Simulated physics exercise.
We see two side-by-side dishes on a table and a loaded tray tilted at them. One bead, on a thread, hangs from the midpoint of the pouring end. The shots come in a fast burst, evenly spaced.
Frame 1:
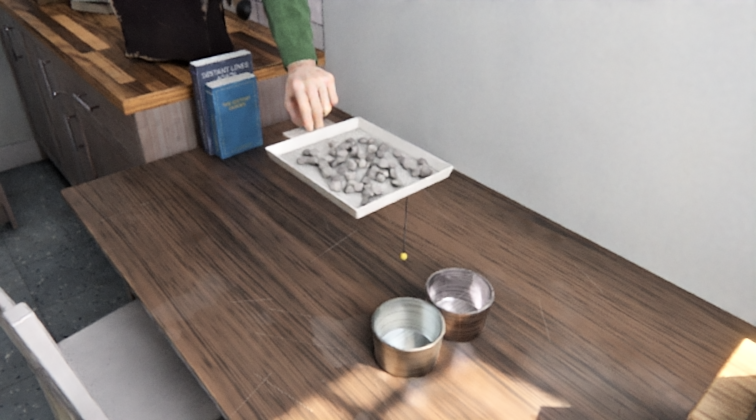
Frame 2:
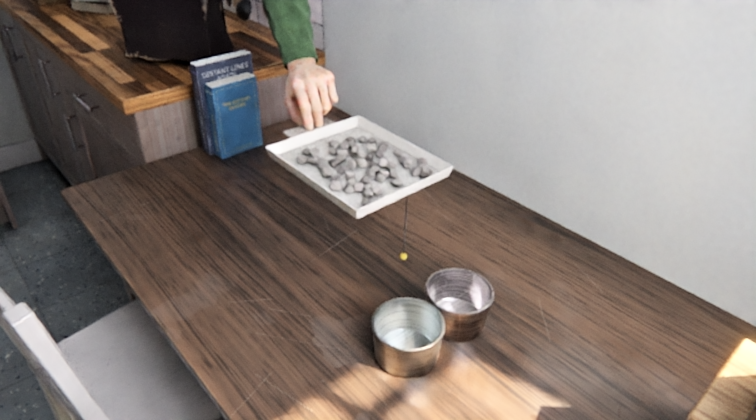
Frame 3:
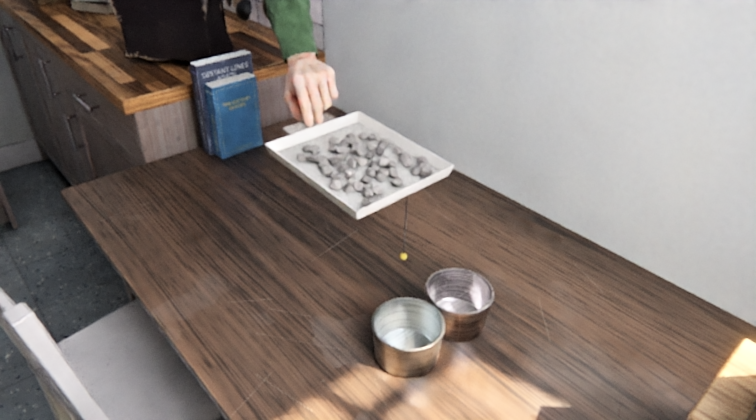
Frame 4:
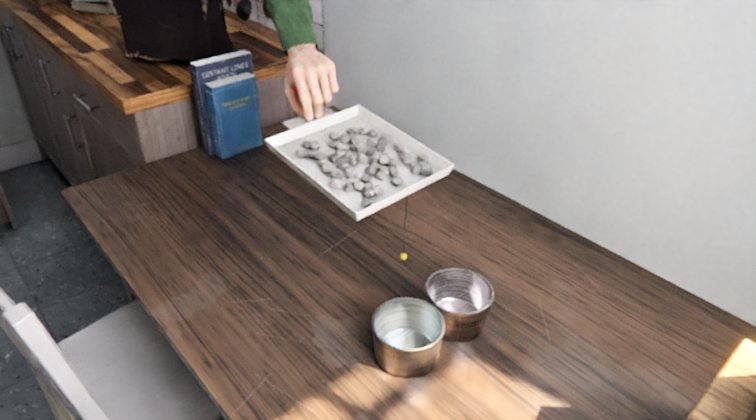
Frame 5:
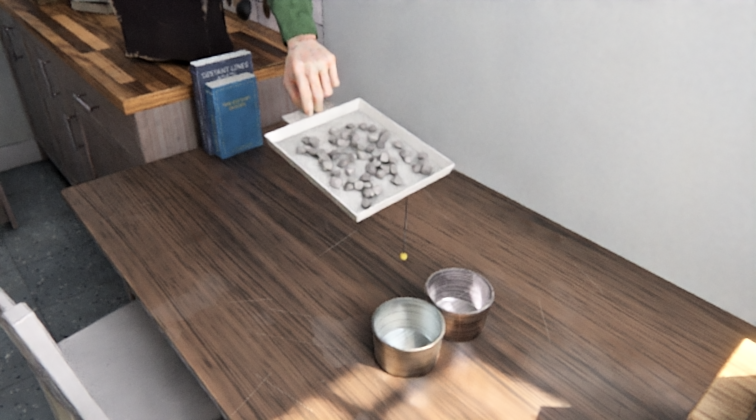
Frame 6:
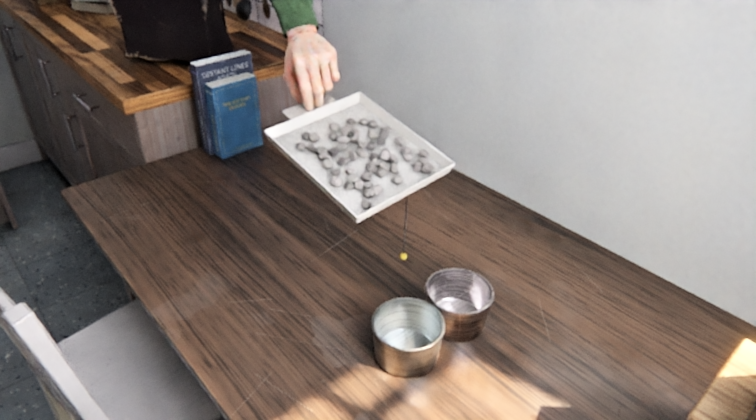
A hand in a green sleeve held a white tray of gray gravel above two metal dishes on a wooden table, slowly raising its near-hand end while the gravel shifted slightly and spread apart.
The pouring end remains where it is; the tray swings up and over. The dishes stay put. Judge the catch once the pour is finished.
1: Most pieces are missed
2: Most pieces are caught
1, most pieces are missed.
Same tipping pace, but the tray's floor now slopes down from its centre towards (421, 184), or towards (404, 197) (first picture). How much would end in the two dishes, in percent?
First case around 10 per cent, second case 30 per cent.
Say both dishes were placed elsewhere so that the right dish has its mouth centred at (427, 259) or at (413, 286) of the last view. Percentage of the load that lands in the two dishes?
80 %, 60 %.
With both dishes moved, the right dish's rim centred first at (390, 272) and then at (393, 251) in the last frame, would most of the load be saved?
So that's a greater portion the first time round, a lesser portion the second.
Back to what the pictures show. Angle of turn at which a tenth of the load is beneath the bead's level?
My estimate is some 85 degrees.
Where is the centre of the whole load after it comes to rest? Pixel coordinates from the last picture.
Centre at rest, last view: Approx. (373, 323).
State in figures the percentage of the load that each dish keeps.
Per hundred pieces: Left dish roughly 0, right dish roughly 0.
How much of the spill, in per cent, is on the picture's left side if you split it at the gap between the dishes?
About 100 percent of the spill.
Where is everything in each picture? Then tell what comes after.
In the first frame, corners of the pouring end at (357, 207) and (449, 166), level; middle of the load at (362, 164), bits of gravel; left dish at (432, 356); right dish at (483, 320); bead on its thread at (403, 256).
In the second frame, corners of the pouring end at (357, 208) and (449, 166), level; middle of the load at (362, 163).
In the third frame, corners of the pouring end at (357, 209) and (449, 165), tipped barely, lowest at the left corner; middle of the load at (362, 161).
In the fourth frame, corners of the pouring end at (357, 210) and (450, 164), tipped a little, lowest at the left corner; middle of the load at (362, 159).
In the fifth frame, corners of the pouring end at (358, 212) and (450, 164), tipped a little, lowest at the left corner; middle of the load at (362, 156).
In the sixth frame, corners of the pouring end at (358, 214) and (451, 163), tipped a little, lowest at the left corner; middle of the load at (362, 153); left dish at (432, 356); right dish at (483, 320).
Soon after the last picture, tray tipped steeply; all on the tray.
A little later, tray tipped right over; about two thirds on the tray; a small part outside both; about a quarter in the air.
Later still, tray tipped past a quarter turn; a stray few in the right dish; nearly all outside both.
At rest, tray tipped past a quarter turn; none in the left dish; a stray few in the right dish; nearly all outside both.
